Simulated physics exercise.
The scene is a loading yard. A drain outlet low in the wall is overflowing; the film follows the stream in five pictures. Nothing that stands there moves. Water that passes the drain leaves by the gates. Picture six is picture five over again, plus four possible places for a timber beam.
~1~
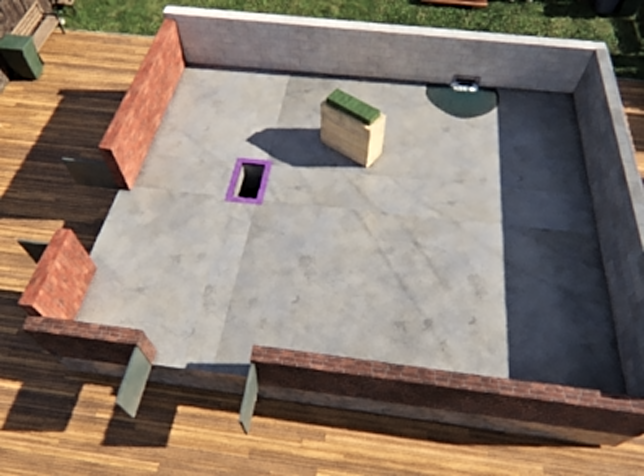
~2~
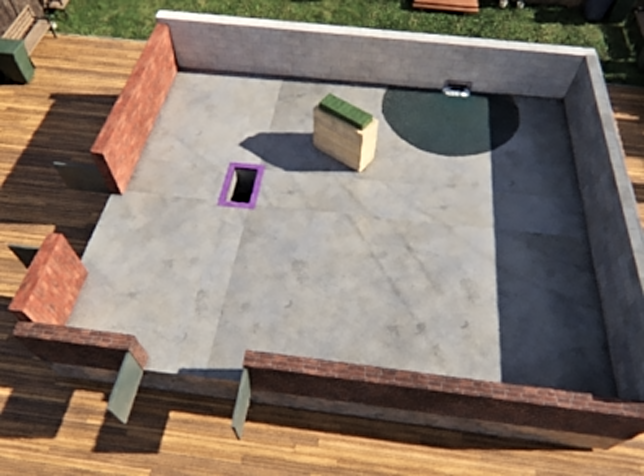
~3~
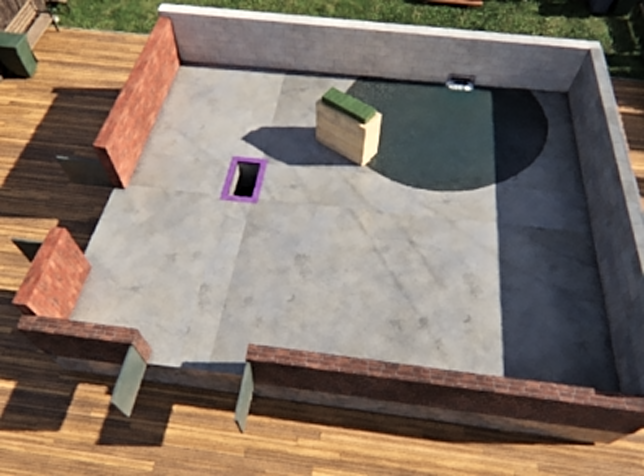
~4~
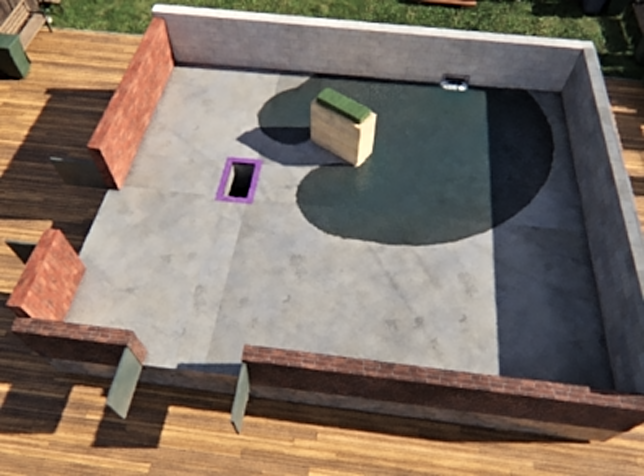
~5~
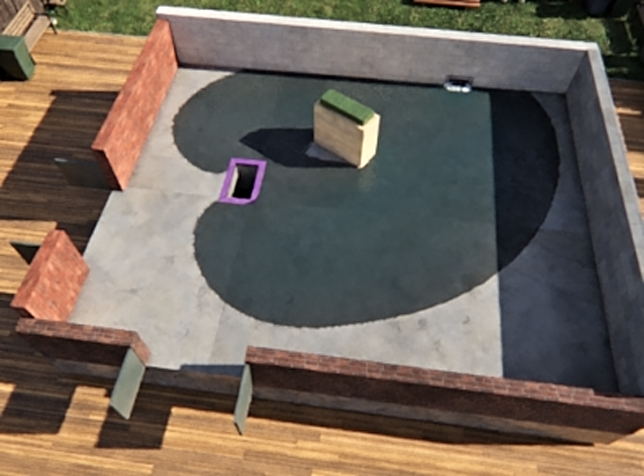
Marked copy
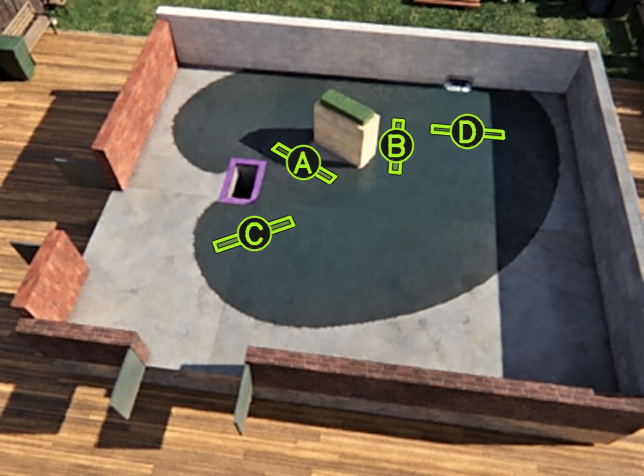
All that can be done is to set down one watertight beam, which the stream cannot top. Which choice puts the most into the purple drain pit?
Use spot C.
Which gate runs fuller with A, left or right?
The left one.
On the marked copy, A from (275, 146) to (332, 179); B from (394, 172) to (398, 120); C from (215, 246) to (291, 221); D from (432, 128) to (503, 134).
For spot A, about 6 % of the stream runs into the purple drain pit, about 94 % out by the gates.
For spot B, about 7 % of the stream runs into the purple drain pit, about 93 % out by the gates.
For spot C, about 11 % of the stream runs into the purple drain pit, about 88 % out by the gates.
For spot D, about 7 % of the stream runs into the purple drain pit, about 92 % out by the gates.
